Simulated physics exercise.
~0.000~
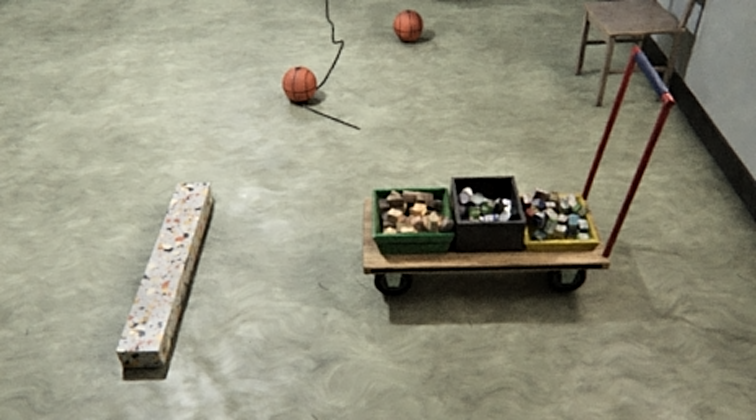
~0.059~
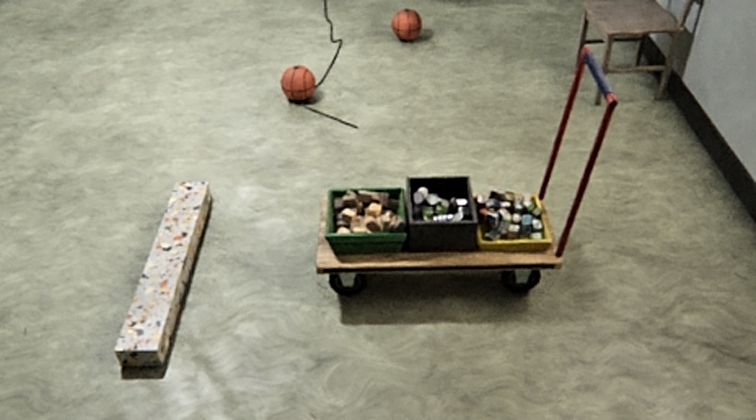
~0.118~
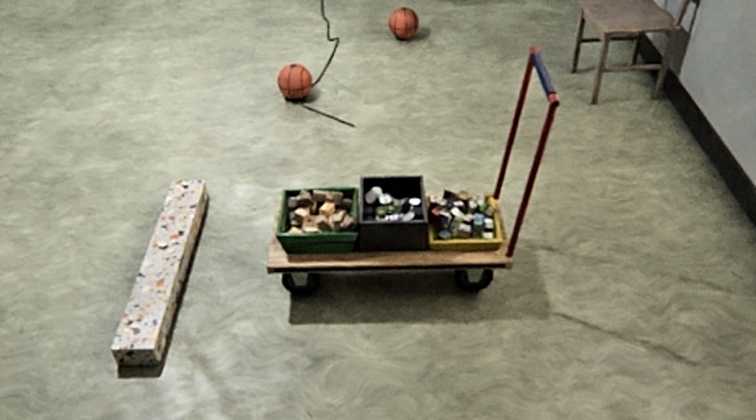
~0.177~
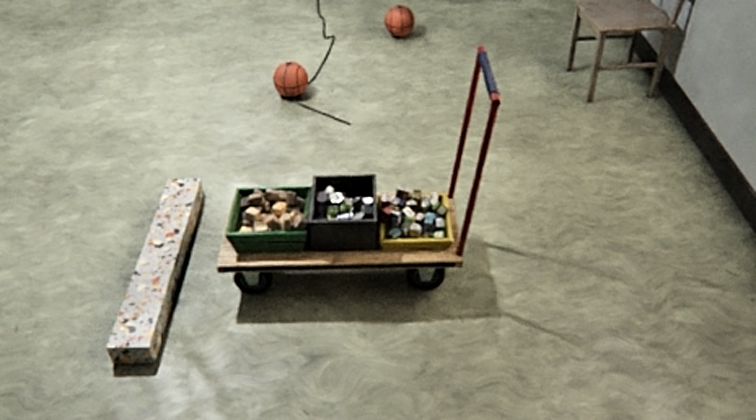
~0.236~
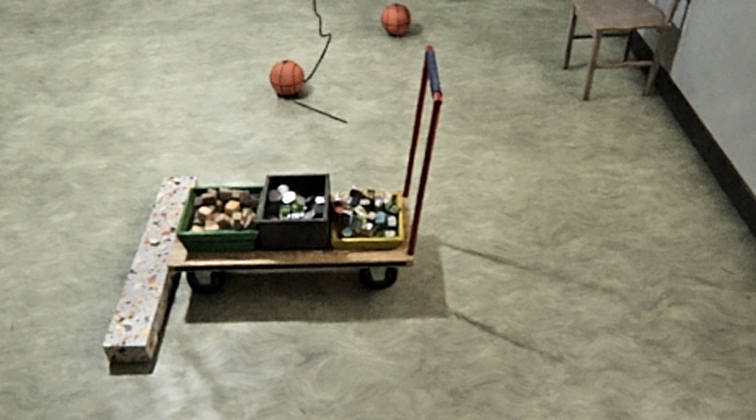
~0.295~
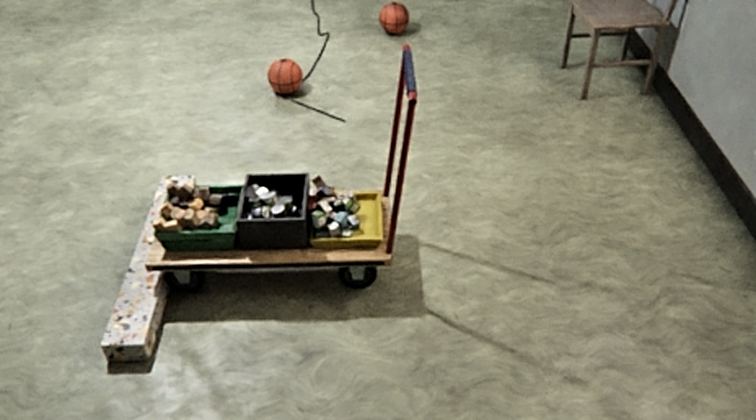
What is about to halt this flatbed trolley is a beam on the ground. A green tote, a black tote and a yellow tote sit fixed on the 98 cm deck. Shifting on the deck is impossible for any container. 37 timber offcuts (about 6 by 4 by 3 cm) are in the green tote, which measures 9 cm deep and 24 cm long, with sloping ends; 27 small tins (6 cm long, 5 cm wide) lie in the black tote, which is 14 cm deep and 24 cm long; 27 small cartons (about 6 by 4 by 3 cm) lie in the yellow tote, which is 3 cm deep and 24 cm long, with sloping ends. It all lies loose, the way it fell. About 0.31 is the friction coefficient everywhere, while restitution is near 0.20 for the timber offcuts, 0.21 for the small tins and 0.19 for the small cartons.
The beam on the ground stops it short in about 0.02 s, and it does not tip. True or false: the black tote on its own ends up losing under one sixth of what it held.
True.
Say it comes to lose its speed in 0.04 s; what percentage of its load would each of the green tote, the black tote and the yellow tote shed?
With that change, green tote 20 per cent, black tote 0 per cent, yellow tote 30 per cent.
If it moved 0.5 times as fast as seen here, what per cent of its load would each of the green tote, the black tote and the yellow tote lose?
Green tote 0, black tote 0, yellow tote 10 per cent.
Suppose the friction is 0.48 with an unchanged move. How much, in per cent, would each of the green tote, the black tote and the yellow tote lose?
In that setup green tote sheds 30 percent, black tote sheds 0 percent, and yellow tote sheds 20 percent.
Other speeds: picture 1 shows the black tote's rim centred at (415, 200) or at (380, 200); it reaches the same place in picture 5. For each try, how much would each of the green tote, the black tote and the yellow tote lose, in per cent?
Per cent lost, first try then second - green tote: 10, 0; black tote: 0, 0; yellow tote: 10, 10.
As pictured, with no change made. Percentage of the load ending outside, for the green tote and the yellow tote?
Green tote: 20 %; yellow tote: 30 %.
After 0.35 s, 1 of 37 out of the green tote, 0 of 27 out of the black tote and 3 of 27 out of the yellow tote.
After 0.47 s, 4 of 37 out of the green tote, 1 of 27 out of the black tote and 6 of 27 out of the yellow tote.
After 0.70 s, 8 of 37 out of the green tote, 2 of 27 out of the black tote and 8 of 27 out of the yellow tote.
When it is over (at 1.21 s), 8 of 37 out of the green tote, 2 of 27 out of the black tote and 8 of 27 out of the yellow tote. Asked share, 2 of 27, 7 per cent.
